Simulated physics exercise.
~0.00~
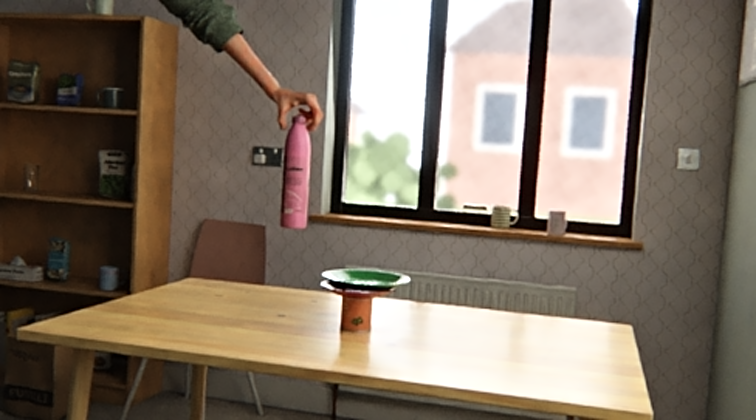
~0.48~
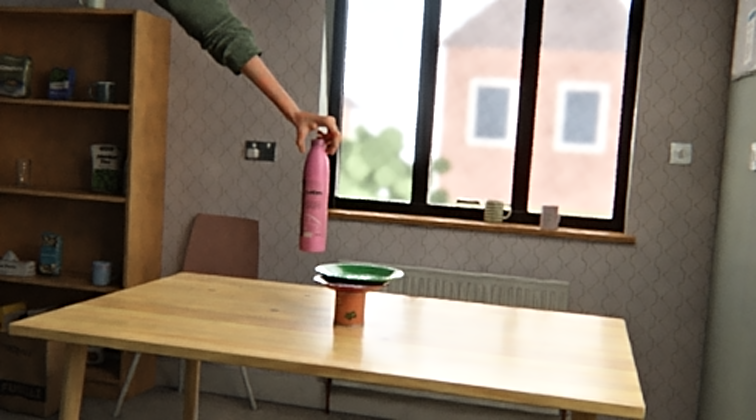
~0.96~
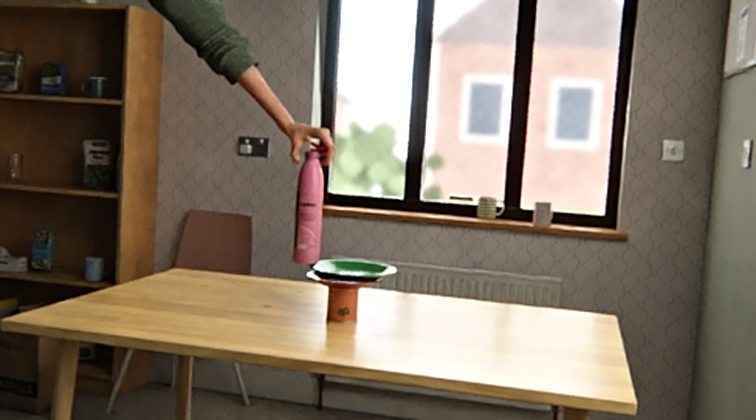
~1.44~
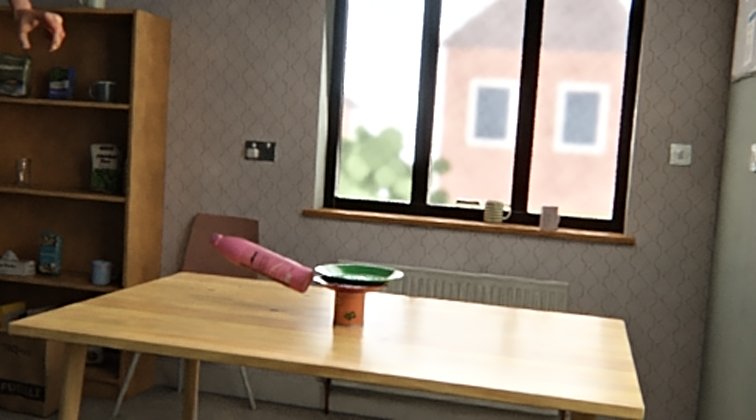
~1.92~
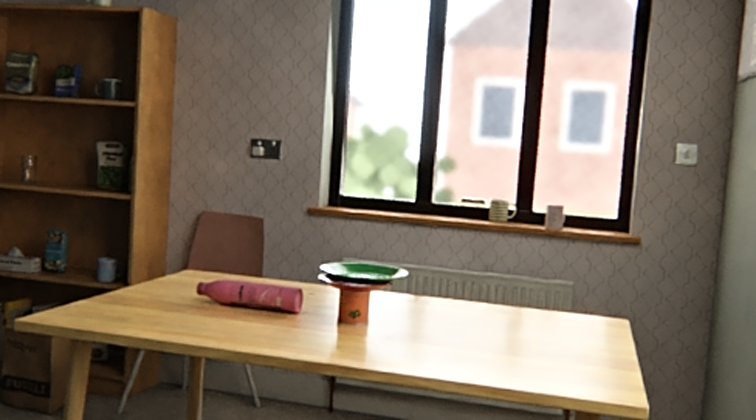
A hand reaching in from the upper left holds a pink bottle upright above a small stack on a pale wooden table, seen from in front with a slight sway. The stack is an orange tin topped by a red plate and a green plate, with a bookshelf on the left and a window behind. The hand lowers the bottle to the left edge of the plates, then lets go and draws back. The bottle tips over to the left and drops onto the tabletop. It ends lying on its side left of the tin, while the plates and tin stay in place.
